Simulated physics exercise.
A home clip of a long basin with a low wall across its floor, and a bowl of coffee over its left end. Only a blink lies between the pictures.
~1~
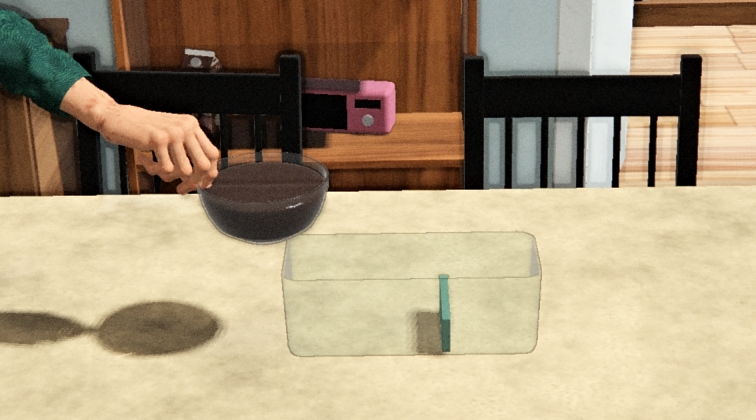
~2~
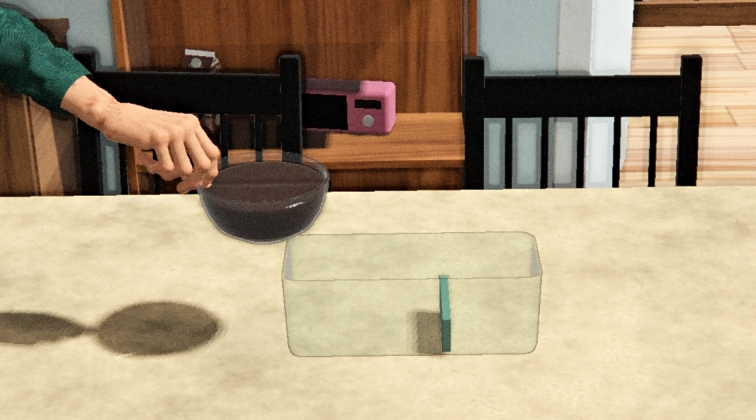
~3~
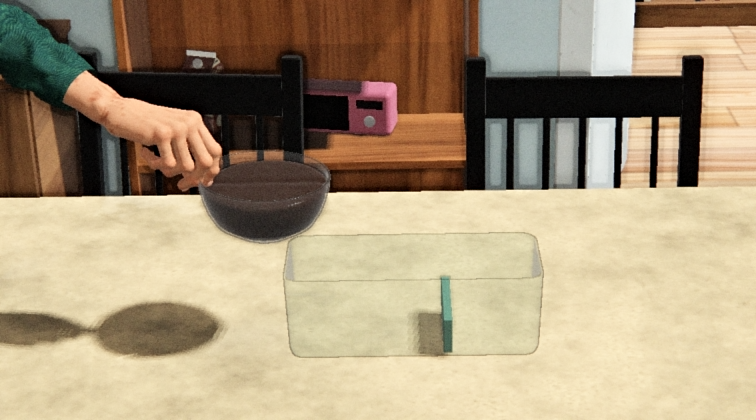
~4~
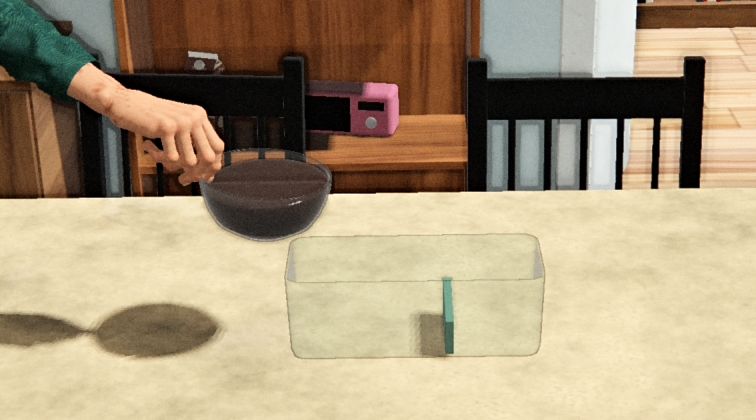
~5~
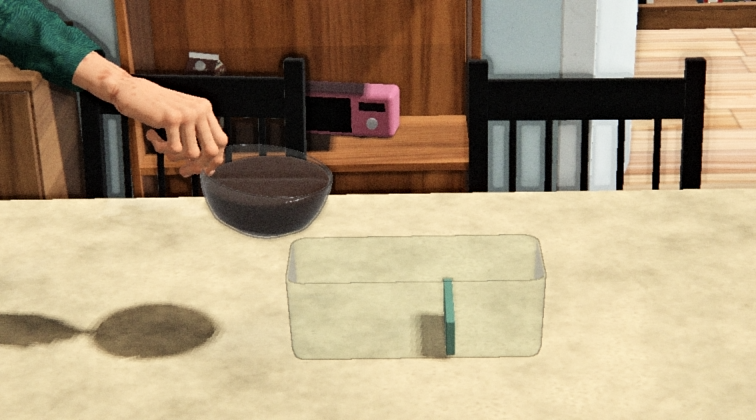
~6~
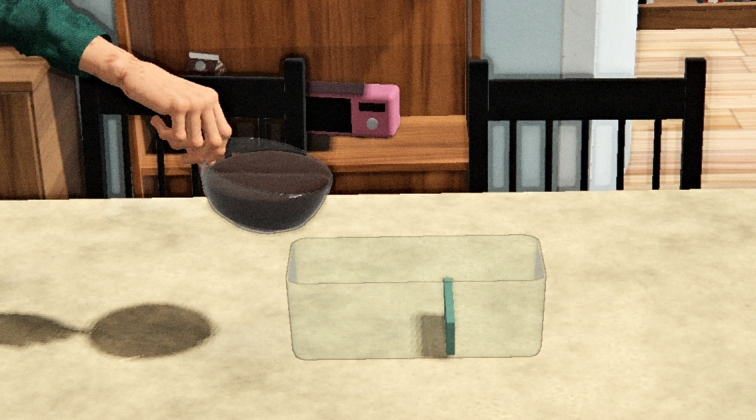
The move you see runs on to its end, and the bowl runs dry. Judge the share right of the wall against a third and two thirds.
It comes to not even a third.
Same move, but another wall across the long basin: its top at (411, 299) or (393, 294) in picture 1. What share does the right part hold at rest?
First some 65, then 85 per cent.
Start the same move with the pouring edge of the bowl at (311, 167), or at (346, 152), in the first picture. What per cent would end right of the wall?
Roughly 5 per cent, and 50 per cent.
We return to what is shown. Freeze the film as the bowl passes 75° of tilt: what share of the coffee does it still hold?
About 35 per cent.
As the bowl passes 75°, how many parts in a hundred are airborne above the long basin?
Roughly 45 in a hundred.
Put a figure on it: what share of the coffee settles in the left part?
Roughly 80 in a hundred.
A moment on, the bowl is tipped on its side and 36 per cent is still to pour, 21 is left of the wall and 0 right of it.
Next, the bowl is tipped right over and 0 per cent is still to pour, 80 is left of the wall and 6 right of it.
Then the bowl is tipped right over and 0 per cent is still to pour, 82 is left of the wall and 7 right of it.
Later the bowl is tipped right over and 0 per cent is still to pour, 81 is left of the wall and 8 right of it.
At rest 81 per cent lies left of the wall, 8 right of it and 11 outside.
